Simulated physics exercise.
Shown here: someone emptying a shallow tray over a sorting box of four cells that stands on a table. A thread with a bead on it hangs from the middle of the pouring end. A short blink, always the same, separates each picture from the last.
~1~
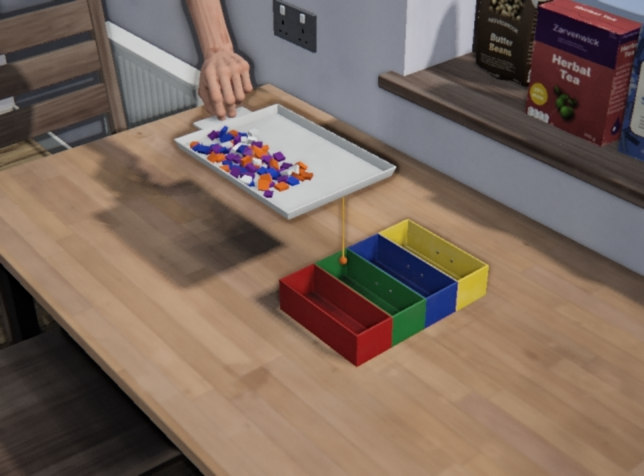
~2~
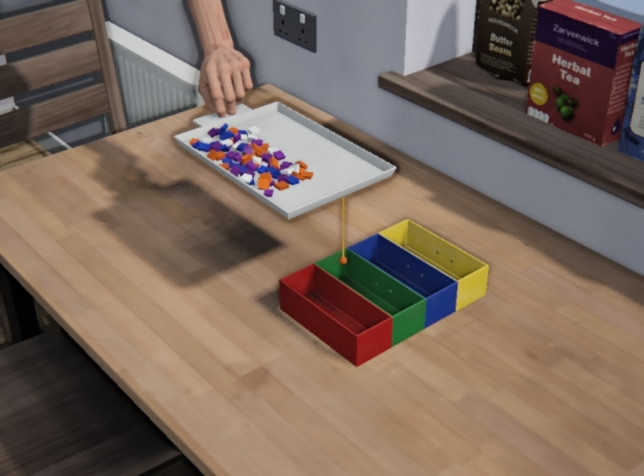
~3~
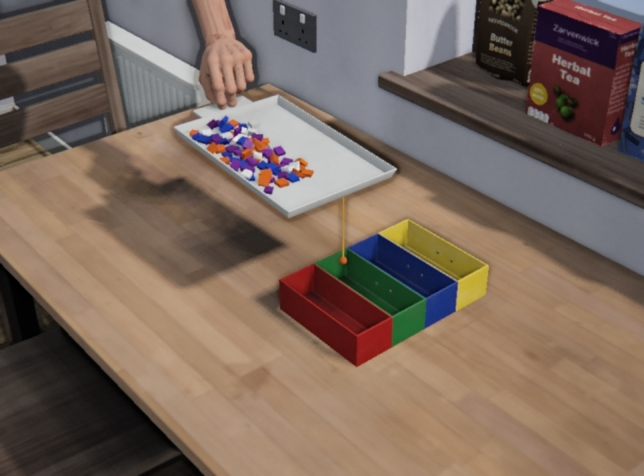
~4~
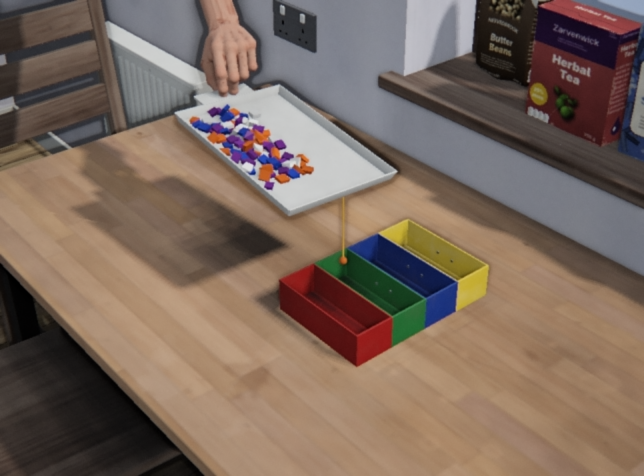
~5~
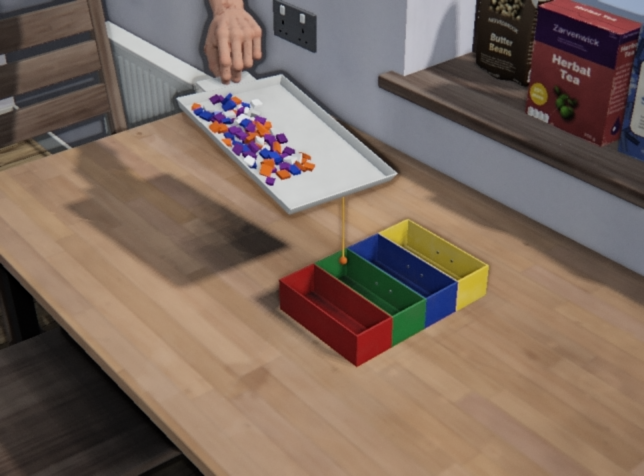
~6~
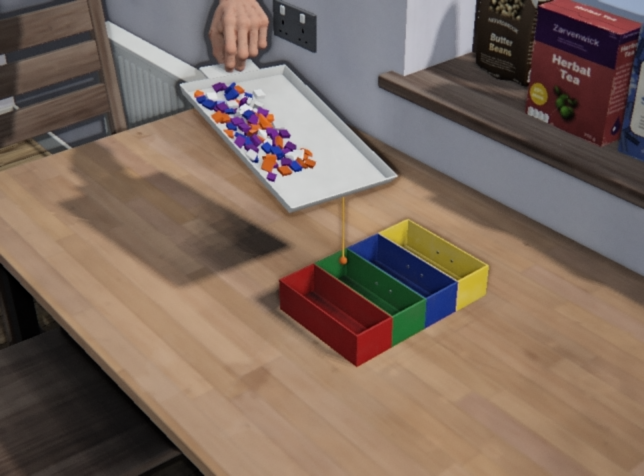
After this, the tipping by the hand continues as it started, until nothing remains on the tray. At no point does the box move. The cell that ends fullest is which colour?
It is the blue cell.
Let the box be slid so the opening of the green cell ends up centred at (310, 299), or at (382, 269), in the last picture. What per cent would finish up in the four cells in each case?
You'd see around 60 per cent and then around 100 per cent.
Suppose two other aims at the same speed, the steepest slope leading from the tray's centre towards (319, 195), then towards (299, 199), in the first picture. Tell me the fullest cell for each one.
Red, then that red cell.
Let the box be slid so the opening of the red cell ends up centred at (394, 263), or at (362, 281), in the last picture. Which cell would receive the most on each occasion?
The red cell, then the cell in green.
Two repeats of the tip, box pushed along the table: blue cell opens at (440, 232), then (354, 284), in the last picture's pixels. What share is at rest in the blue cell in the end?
Trial 1 around 0 percent, trial 2 around 10 percent.
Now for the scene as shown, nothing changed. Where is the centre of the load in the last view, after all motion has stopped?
Near pixel (410, 291).
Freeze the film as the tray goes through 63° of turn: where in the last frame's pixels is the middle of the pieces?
Roughly at (362, 180).
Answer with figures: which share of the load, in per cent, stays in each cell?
The red cell ends with 0 per cent, the green cell with 20 per cent, the blue cell with 60 per cent and the yellow cell with 20 per cent.
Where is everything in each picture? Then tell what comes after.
In the first frame, corners of the pouring end (289, 210) and (391, 167), level; middle of the load (251, 159), mosaic tiles; bead on its thread (343, 261); red cell (374, 339); green cell (409, 320); blue cell (441, 302); yellow cell (472, 285).
In the second frame, corners of the pouring end (289, 210) and (391, 167), level; middle of the load (251, 157).
In the third frame, corners of the pouring end (289, 209) and (392, 168), tipped barely, lowest at the right corner; middle of the load (251, 152).
In the fourth frame, corners of the pouring end (290, 207) and (392, 170), tipped a little, lowest at the right corner; middle of the load (252, 144).
In the fifth frame, corners of the pouring end (291, 206) and (392, 172), tipped a little, lowest at the right corner; middle of the load (254, 136).
In the sixth frame, corners of the pouring end (293, 205) and (393, 174), tipped clearly, lowest at the right corner; middle of the load (256, 128); red cell (374, 339); green cell (409, 320); blue cell (441, 302); yellow cell (472, 285).
Just after the last frame, tray tipped steeply; the larger part on the tray; roughly a quarter falling or outside the box.
A moment on, tray tipped past a quarter turn; about a tenth on the tray; roughly half in the blue cell; roughly a quarter in the yellow cell; about a tenth in the green cell; about a tenth falling or outside the box.
Further on, tray tipped past a quarter turn; roughly two thirds in the blue cell; roughly a quarter in the yellow cell; roughly a quarter in the green cell; just a few in the red cell.
When it is over, tray tipped past a quarter turn; roughly two thirds in the blue cell; roughly a quarter in the yellow cell; roughly a quarter in the green cell; just a few in the red cell.
